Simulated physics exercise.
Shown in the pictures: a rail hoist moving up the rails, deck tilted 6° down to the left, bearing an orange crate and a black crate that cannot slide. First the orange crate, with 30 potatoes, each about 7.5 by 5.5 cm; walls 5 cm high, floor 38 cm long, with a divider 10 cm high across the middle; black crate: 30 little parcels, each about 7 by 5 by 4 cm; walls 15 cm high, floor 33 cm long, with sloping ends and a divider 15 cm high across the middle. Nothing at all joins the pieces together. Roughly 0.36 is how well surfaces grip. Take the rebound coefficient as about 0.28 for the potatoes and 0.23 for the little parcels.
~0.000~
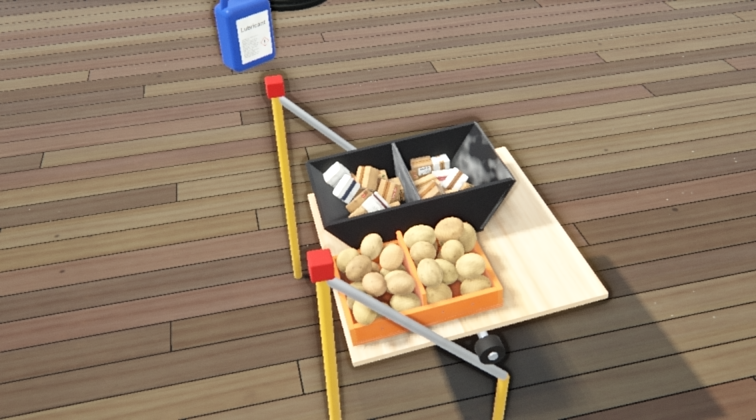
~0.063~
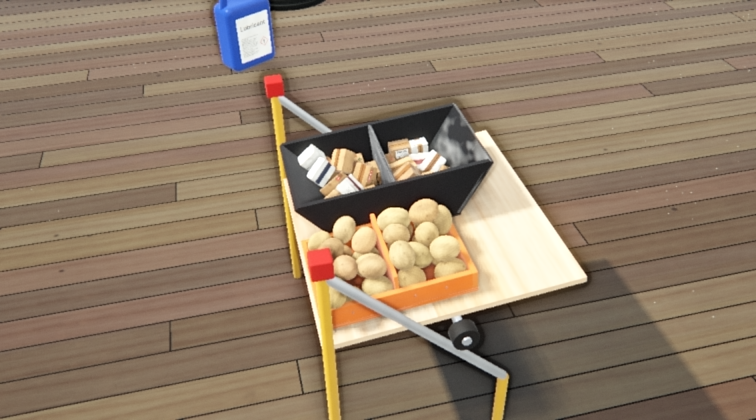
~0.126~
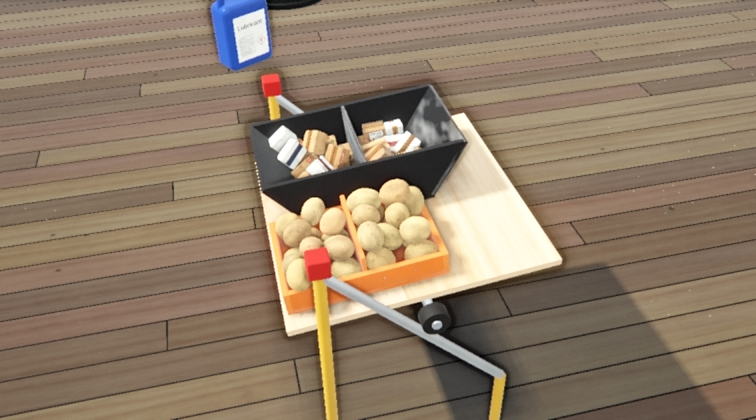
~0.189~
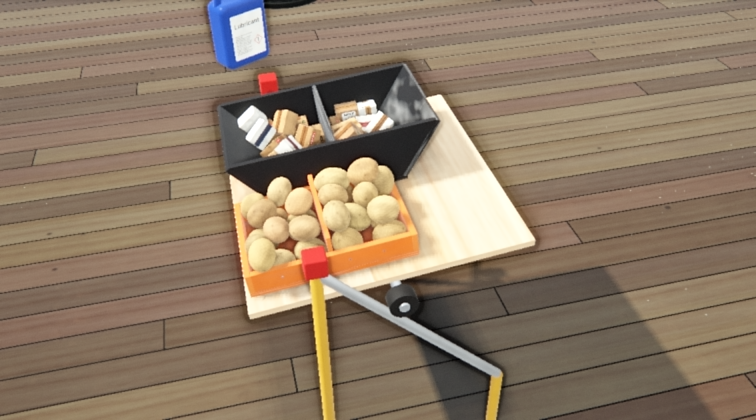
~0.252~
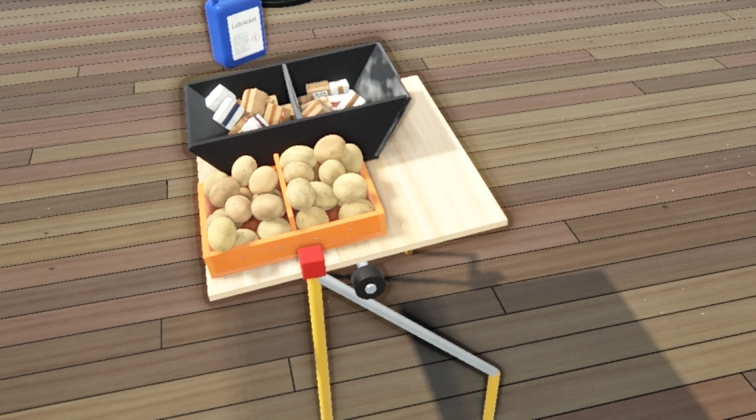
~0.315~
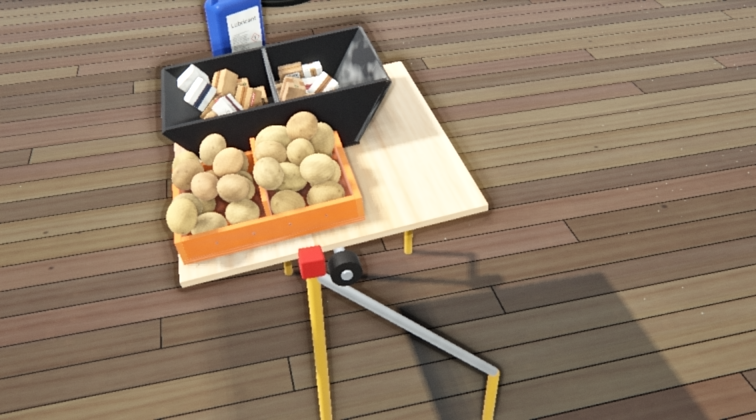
A wooden platform carrying an orange potato crate and a black parcel crate slides up and left.
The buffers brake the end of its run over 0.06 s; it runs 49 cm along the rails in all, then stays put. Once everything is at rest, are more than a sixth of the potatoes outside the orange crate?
Yes.
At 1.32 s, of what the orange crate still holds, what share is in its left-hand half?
40 per cent, about.
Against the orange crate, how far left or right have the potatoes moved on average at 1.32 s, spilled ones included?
Roughly 28 cm to the left of where they started, on average.
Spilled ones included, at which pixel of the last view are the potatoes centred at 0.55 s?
Centre approx. (216, 189).
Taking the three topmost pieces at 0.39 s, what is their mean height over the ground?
About 98 cm.
After 0.39 s, the orange crate is down by 4 of 30 and the black crate has all 30.
After 0.55 s, the orange crate is down by 10 of 30 and the black crate is down by 1 of 30.
After 0.77 s, the orange crate is down by 12 of 30 and the black crate is down by 1 of 30.
Final count (at 1.32 s), the orange crate is down by 12 of 30 and the black crate is down by 1 of 30. Asked share, 12 of 30, 40 per cent.
